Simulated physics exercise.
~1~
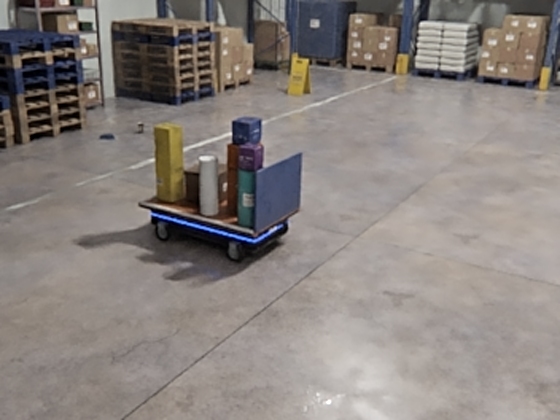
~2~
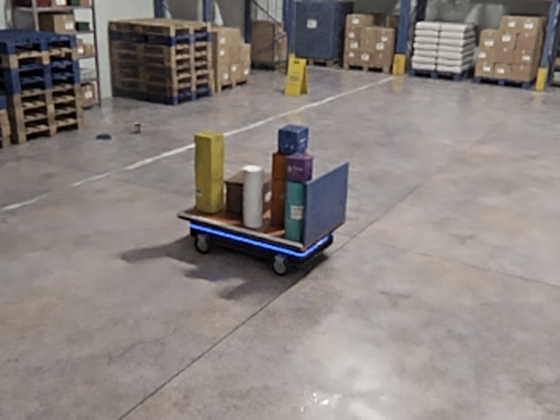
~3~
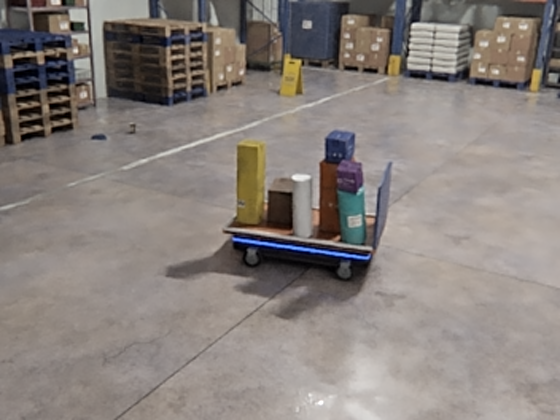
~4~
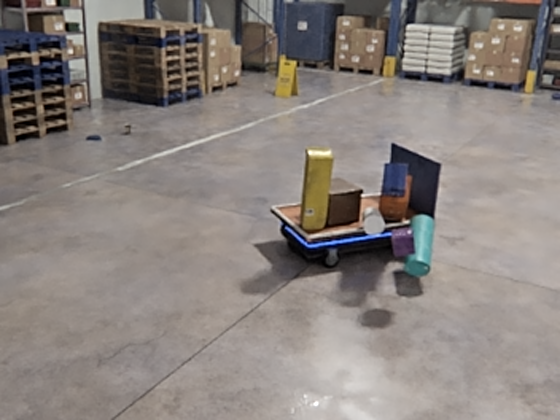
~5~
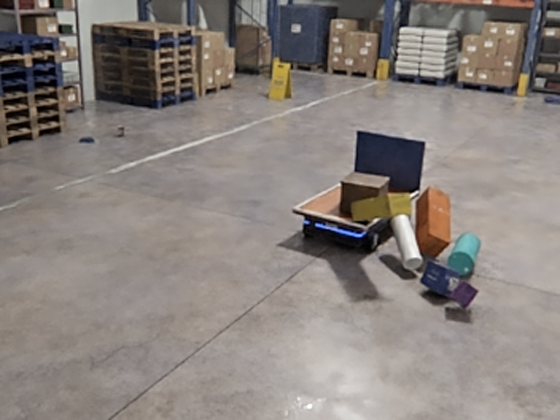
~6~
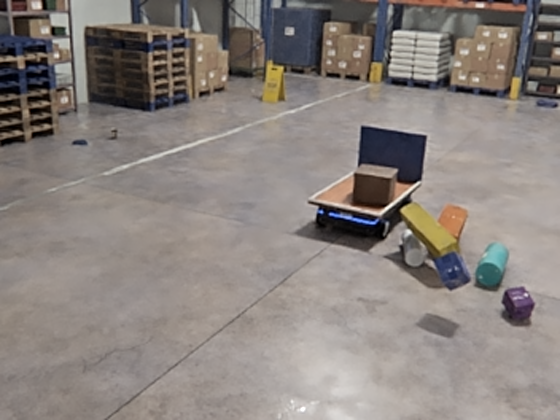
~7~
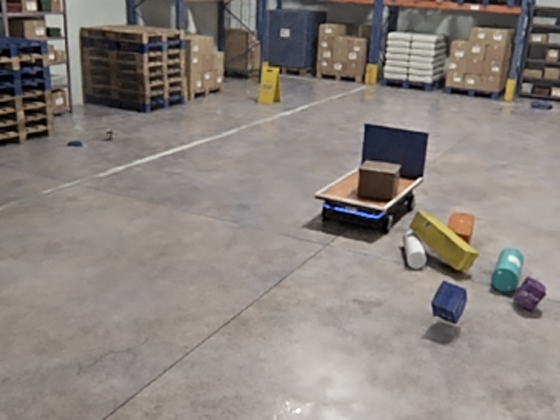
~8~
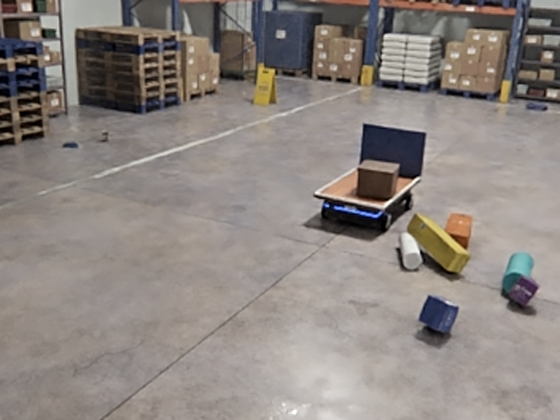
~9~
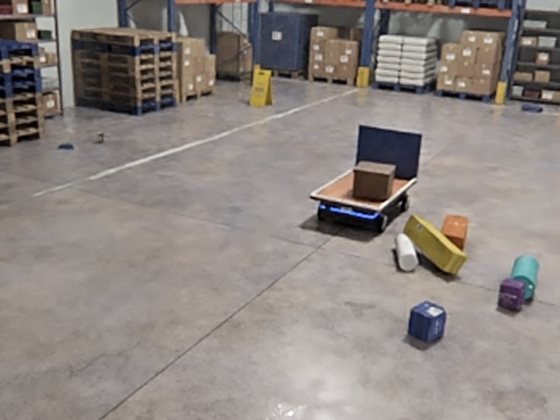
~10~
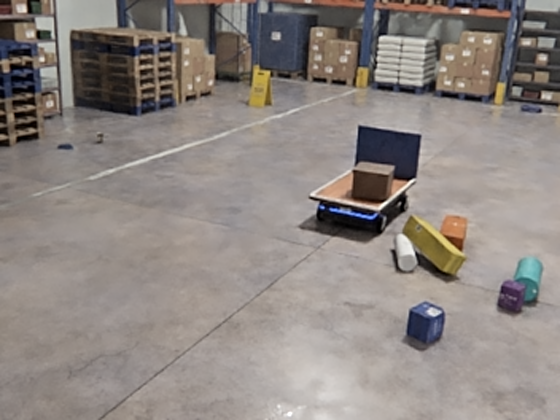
A robot cart turns and stops, spilling six items and keeping only the brown box.
